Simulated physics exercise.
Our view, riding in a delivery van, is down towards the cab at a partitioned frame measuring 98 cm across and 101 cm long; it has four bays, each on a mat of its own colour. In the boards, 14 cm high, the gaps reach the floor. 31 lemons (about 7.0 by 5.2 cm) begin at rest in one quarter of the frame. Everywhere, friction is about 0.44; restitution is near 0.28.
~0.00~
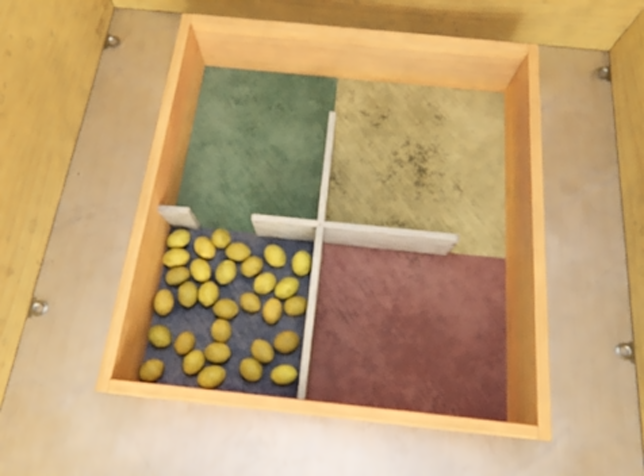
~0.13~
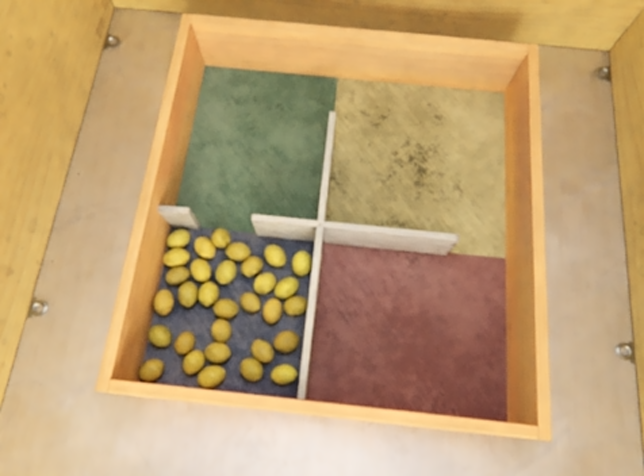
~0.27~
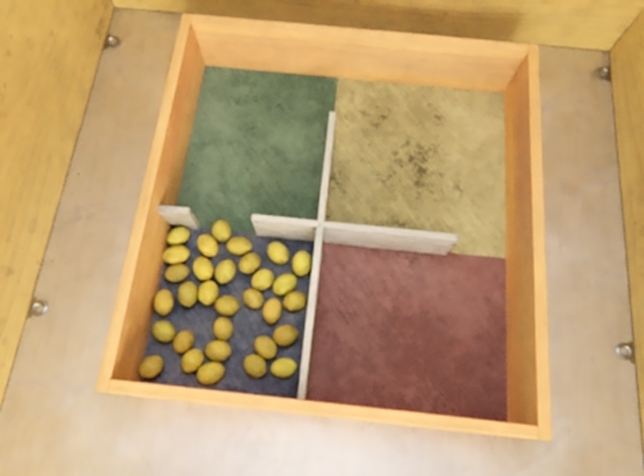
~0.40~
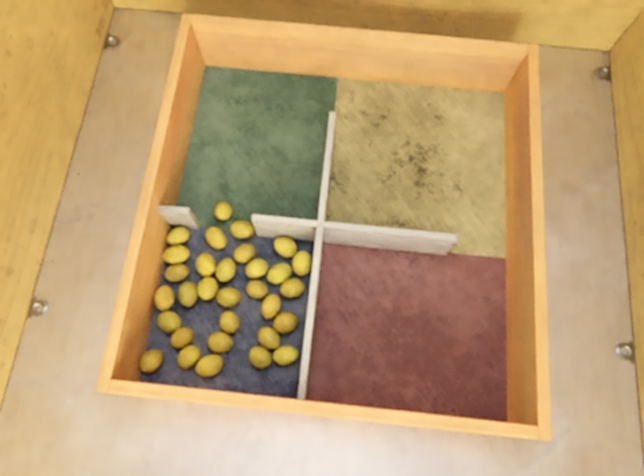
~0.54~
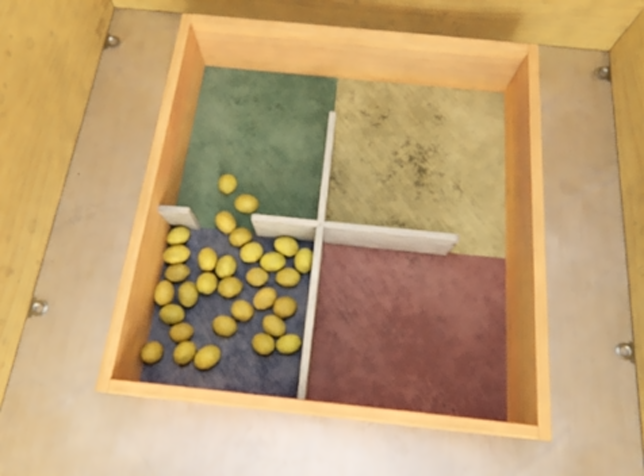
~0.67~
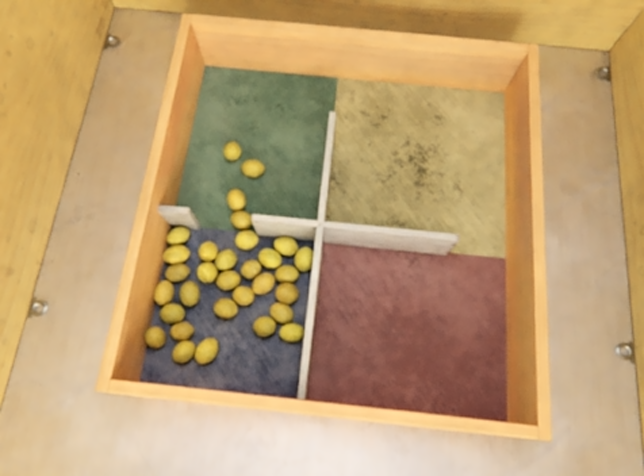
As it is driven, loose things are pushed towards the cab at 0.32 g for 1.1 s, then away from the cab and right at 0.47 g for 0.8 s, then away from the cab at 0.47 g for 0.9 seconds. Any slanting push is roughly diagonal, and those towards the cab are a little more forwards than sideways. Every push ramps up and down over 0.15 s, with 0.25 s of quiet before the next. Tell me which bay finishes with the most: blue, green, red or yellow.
Blue.
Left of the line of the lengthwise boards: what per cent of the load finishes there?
Some 100 %.
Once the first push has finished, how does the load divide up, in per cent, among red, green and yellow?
The split is red 0, green 40, yellow 0 percent.
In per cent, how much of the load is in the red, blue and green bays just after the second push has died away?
Per cent by then - red: 0, blue: 60, green: 30.
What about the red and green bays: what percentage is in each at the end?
The red bay holds 0 per cent and the green bay 30 per cent.
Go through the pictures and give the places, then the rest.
Middle of the blue mat (232, 309); middle of the green mat (258, 146); middle of the red mat (410, 328); middle of the yellow mat (418, 161); 31 in the blue bay; the lemon farthest behind, in the direction of the first push, is at (152, 370), in the first picture.
In the second picture, 31 in the blue bay; the lemon farthest behind, in the direction of the first push, is at (152, 370).
In the third picture, 31 in the blue bay; the lemon farthest behind, in the direction of the first push, is at (151, 367).
In the fourth picture, 30 in the blue bay and 1 in the green bay; the lemon farthest behind, in the direction of the first push, is at (152, 361).
In the fifth picture, 28 in the blue bay and 3 in the green bay; the lemon farthest behind, in the direction of the first push, is at (152, 352).
In the sixth picture, 27 in the blue bay and 4 in the green bay; the lemon farthest behind, in the direction of the first push, is at (184, 352).
After push 1 (1.34 s), 19 in the blue bay and 12 in the green bay.
After push 2 (2.39 s), 1 in the red bay, 20 in the blue bay and 10 in the green bay.
After push 3 (3.54 s), 1 in the red bay, 22 in the blue bay and 8 in the green bay.
Outcome (at 4.24 s), 1 in the red bay, 22 in the blue bay and 8 in the green bay.
